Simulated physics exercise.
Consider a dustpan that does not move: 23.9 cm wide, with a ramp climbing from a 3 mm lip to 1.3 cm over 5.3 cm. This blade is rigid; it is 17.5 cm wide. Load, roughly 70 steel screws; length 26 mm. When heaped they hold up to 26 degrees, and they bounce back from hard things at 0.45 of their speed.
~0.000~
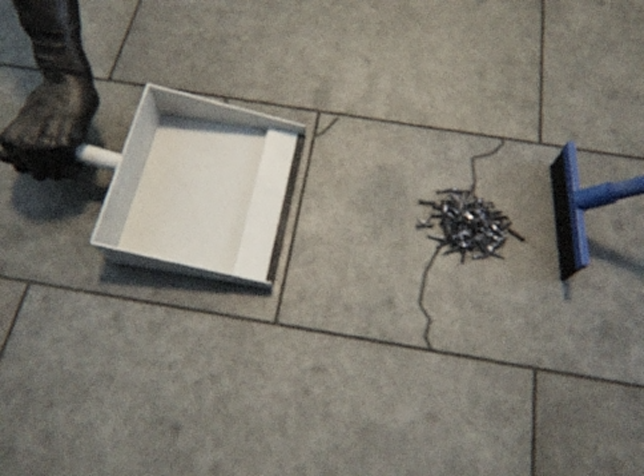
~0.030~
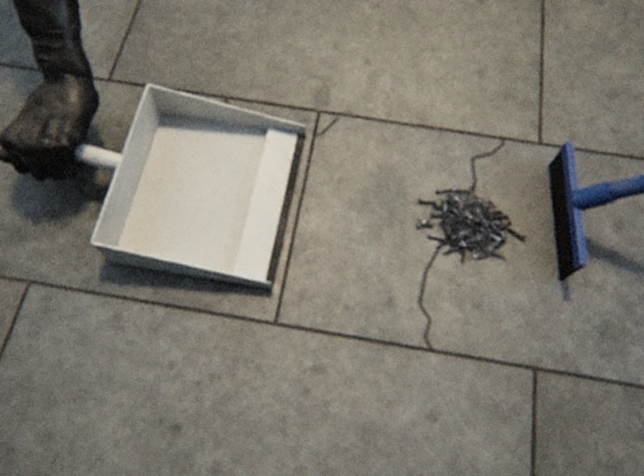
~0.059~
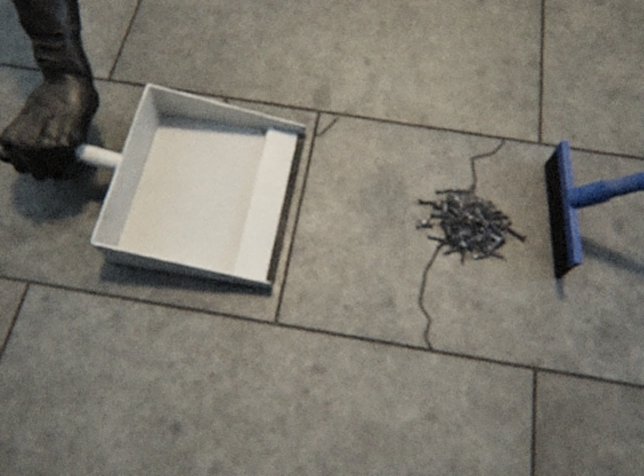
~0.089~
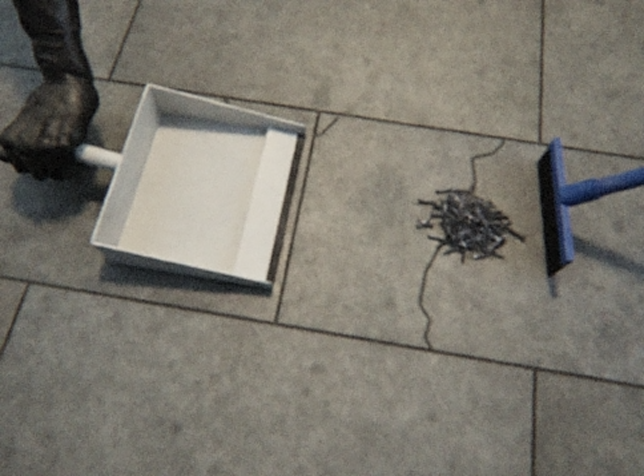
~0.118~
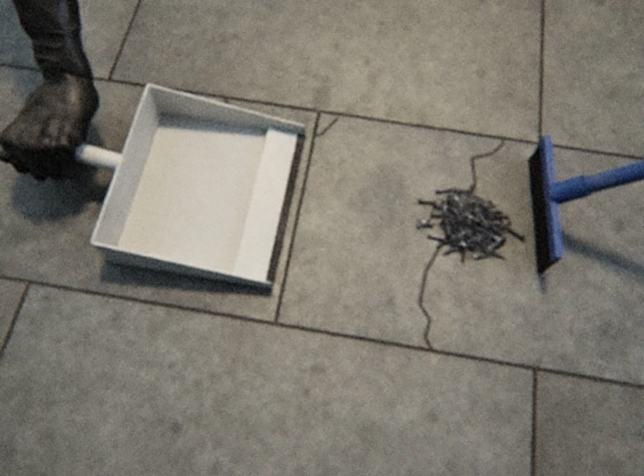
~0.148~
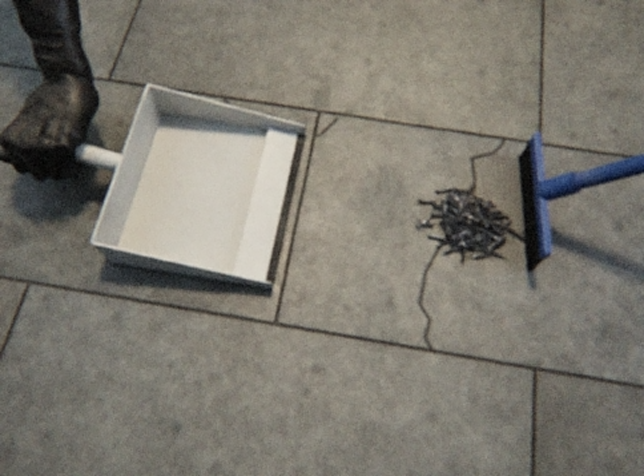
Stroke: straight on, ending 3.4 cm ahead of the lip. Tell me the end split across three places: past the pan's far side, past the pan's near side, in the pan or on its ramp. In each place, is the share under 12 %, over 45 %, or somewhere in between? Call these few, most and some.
I would put it this way: Past the pan's far side few, past the pan's near side few, in the pan or on its ramp few.
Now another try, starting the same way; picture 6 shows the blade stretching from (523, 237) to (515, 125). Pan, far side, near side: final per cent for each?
Pan: 0, far side: 15, near side: 0.
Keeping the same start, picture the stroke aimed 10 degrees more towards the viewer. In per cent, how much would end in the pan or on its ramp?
Under that change, roughly 5 in a hundred.
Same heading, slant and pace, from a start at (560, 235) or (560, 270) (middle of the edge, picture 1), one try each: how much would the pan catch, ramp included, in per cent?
First try about 10 per cent, second about 10 per cent.
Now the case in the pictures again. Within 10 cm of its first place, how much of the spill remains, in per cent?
15 %.
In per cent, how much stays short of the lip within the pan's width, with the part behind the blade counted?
Roughly 95 per cent.
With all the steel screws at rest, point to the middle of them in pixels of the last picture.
Approximately (313, 182) in the last picture.
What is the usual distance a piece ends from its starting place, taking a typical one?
22 cm or so.
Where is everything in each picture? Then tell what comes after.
The first frame shows blade from (581, 265) to (568, 149), moved 0.0 cm, 0 of the pieces shifted so far; middle of the pieces at (470, 225); pan at (200, 193).
The second frame shows blade from (579, 265) to (566, 148), moved 0.2 cm, 0 of the pieces shifted so far; middle of the pieces at (470, 225).
The third frame shows blade from (575, 263) to (562, 147), moved 0.8 cm, 0 of the pieces shifted so far; middle of the pieces at (470, 225).
The fourth frame shows blade from (566, 261) to (554, 145), moved 1.8 cm, 0 of the pieces shifted so far; middle of the pieces at (470, 225).
The fifth frame shows blade from (556, 258) to (545, 142), moved 3.1 cm, 0 of the pieces shifted so far; middle of the pieces at (470, 225).
The sixth frame shows blade from (545, 254) to (534, 140), moved 4.5 cm, 0 of the pieces shifted so far; middle of the pieces at (470, 225); pan at (200, 193). Its pace works out near 0.46 m/s, heading 8 degrees away from the viewer's side.
After 0.45 s, middle of the blade 19 cm from the lip; 0 % over the lip, far side 0 %, near side 0 %.
After 0.65 s, middle of the blade 9 cm from the lip; 0 % over the lip, far side 0 %, near side 0 %.
Then, at 0.96 s, middle of the blade 4 cm from the lip; 5 % over the lip, far side 5 %, near side 0 %.
By 1.8 s all is still; far side 5 %, near side 0 %, pan 5 %, in front of the lip or behind the blade 95 %.
